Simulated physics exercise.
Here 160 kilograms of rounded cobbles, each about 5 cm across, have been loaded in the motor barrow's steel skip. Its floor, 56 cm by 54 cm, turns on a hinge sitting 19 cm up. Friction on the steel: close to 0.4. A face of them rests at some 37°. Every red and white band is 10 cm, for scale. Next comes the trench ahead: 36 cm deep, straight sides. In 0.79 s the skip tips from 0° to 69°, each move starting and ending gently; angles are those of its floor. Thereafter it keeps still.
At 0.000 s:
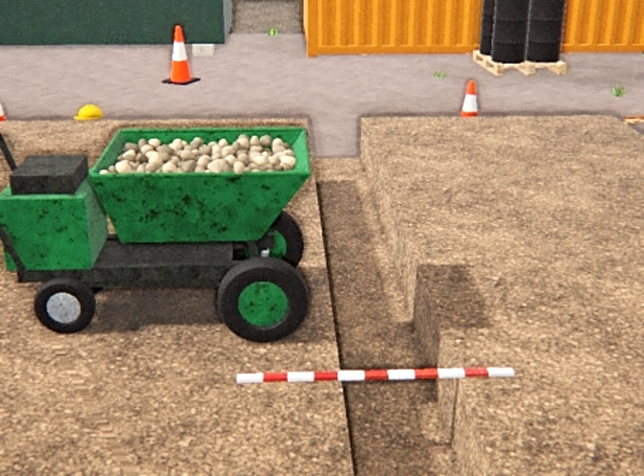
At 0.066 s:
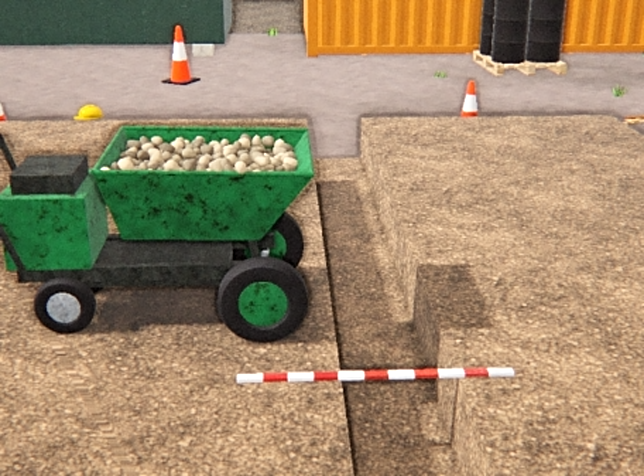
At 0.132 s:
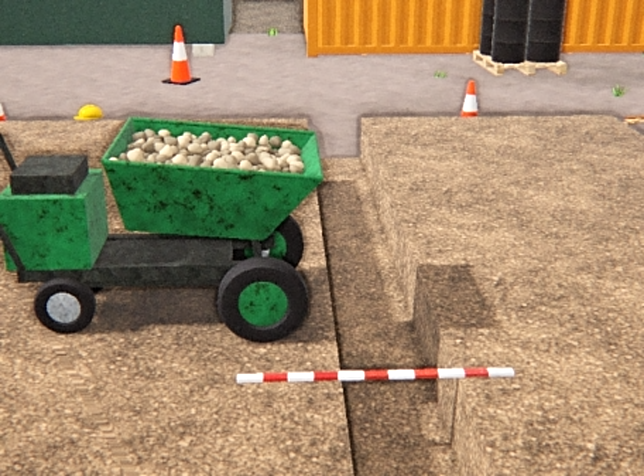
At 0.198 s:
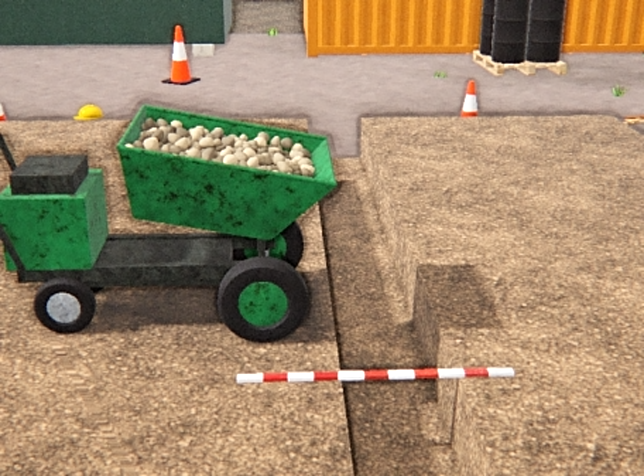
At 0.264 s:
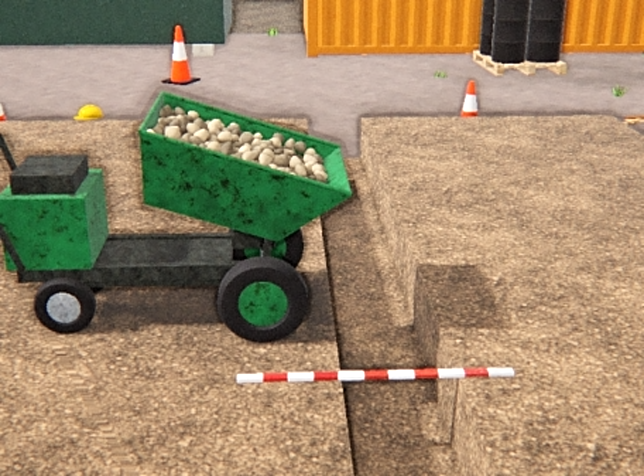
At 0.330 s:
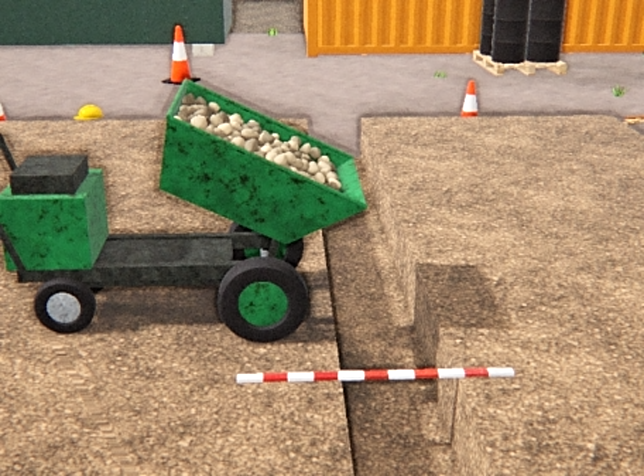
A green motor barrow steadily tilts its skip of stones toward the trench at right.
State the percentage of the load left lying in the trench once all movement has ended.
The share left there is about 50 per cent.
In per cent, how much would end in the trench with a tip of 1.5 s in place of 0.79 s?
Something close to 60 per cent.
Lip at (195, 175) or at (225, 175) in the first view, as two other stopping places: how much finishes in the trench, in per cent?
Estimates: 90 % then 100 %.
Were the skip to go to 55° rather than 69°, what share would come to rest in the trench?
Then close to 25 per cent.
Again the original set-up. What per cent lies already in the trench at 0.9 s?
By then, around 10 percent.
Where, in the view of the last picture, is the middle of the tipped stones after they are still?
Resting centre: About (426, 327).
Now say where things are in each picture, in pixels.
The first picture shows lip at (310, 173), floor tilted 0°, highest stones at (197, 151).
In the second picture, the skip is at 1°, its lip at (313, 175); the top of the load is at (196, 150); the stones move at 0.3 m/s on average.
The third picture shows lip at (323, 178), floor tilted 5°, highest stones at (169, 143); the stones move at 0.7 m/s on average.
The fourth picture shows lip at (336, 185), floor tilted 11°, highest stones at (164, 133); the stones move at 0.9 m/s on average.
In the fifth picture, the skip is at 18°, its lip at (351, 194); the top of the load is at (178, 120); the stones move at 1.1 m/s on average.
The sixth picture shows lip at (367, 207), floor tilted 26°, highest stones at (193, 109); the stones move at 1.2 m/s on average.
After 0.6 s the floor is at 58°; 100 % in the skip; the foremost stones are at (387, 235).
After 0.9 s the floor is at 69°; 71 % in the skip, 10 % in the trench, 19 % past the trench; the foremost stones are at (491, 316).
After 1.2 s the floor is at 69°; 31 % in the skip, 20 % in the trench, 49 % past the trench; the foremost stones are at (632, 294).
After 3.2 s the floor is at 69°; 0 % in the skip, 50 % in the trench, 50 % past the trench; the foremost stones are past the picture's edge.
